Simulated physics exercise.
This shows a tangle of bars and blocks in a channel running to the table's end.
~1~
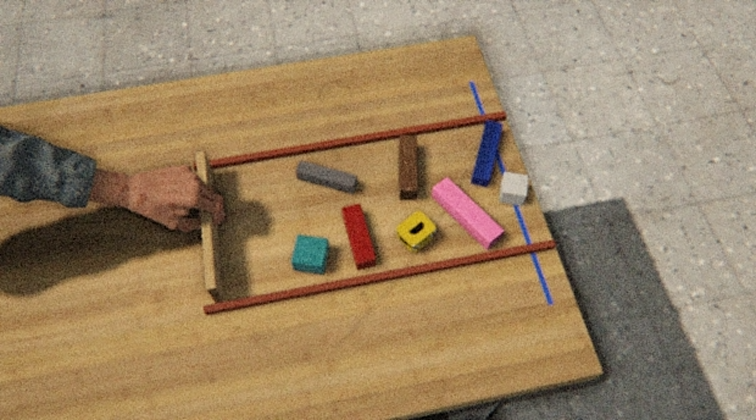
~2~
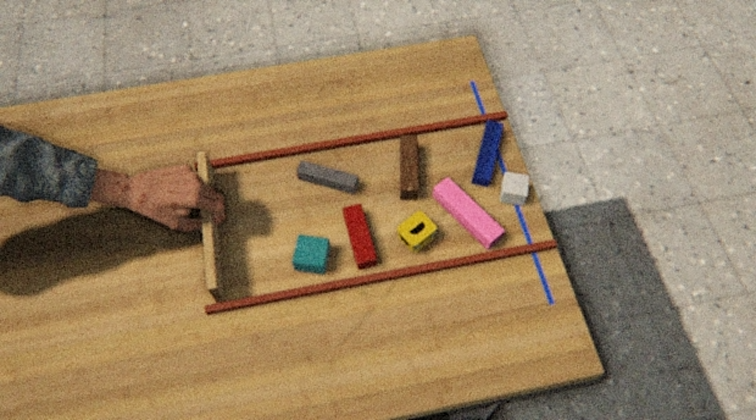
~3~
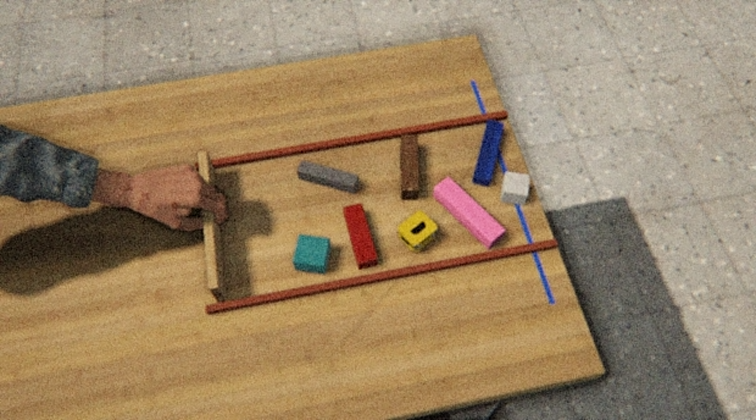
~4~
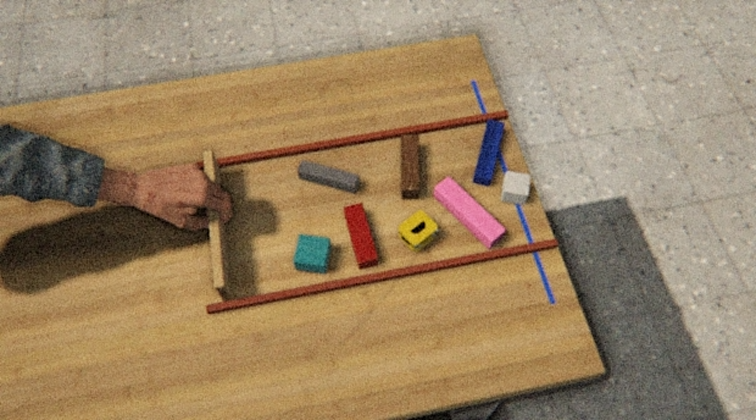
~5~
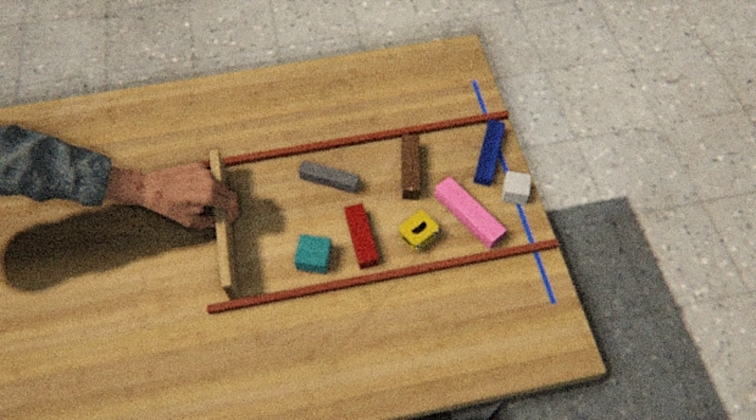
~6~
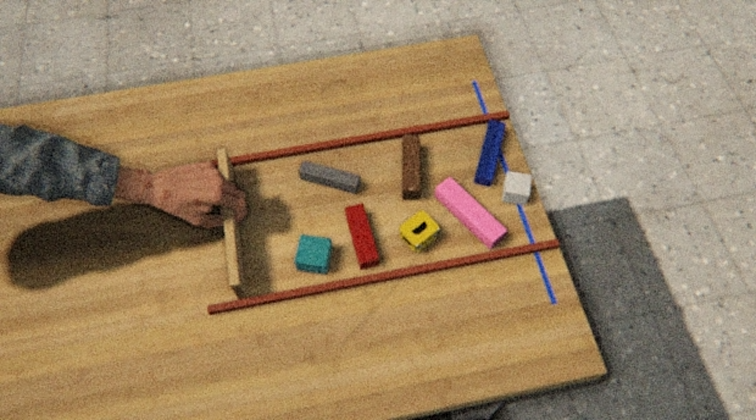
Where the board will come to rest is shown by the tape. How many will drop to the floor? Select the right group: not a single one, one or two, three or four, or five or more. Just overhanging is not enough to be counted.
A lot - five plus.
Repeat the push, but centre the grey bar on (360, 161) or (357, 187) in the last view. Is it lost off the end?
In that order: Stays aboard, then stays aboard.
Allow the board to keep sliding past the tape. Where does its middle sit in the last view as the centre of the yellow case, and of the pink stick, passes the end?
I'd say about (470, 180) for the first one and about (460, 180) for the second.
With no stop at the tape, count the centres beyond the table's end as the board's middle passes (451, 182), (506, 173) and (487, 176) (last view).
Place by place: 1, 5 and 4.
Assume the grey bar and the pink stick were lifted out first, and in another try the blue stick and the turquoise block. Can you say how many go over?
The count is 4 in the first case and 3 in the second.
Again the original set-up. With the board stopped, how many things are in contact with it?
All in all, 2.
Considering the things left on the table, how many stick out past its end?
The number is 2.
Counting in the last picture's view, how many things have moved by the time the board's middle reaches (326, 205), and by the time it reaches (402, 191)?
Note: First position 3; second position 6.
Soon after, none off yet; white block at rest near (517, 189); blue stick at rest near (490, 153); pink stick at rest near (470, 213).
Then, none off yet; white block at rest near (517, 189); blue stick at rest near (490, 153); pink stick moved a little near (487, 205).
Further on, one off so far; white block falling near (550, 224); blue stick tipped a little near (526, 143); pink stick tipped a little near (551, 192).
At rest, the number that fall off is five or more; fallen, red bar, yellow case, pink stick, blue stick and white block.
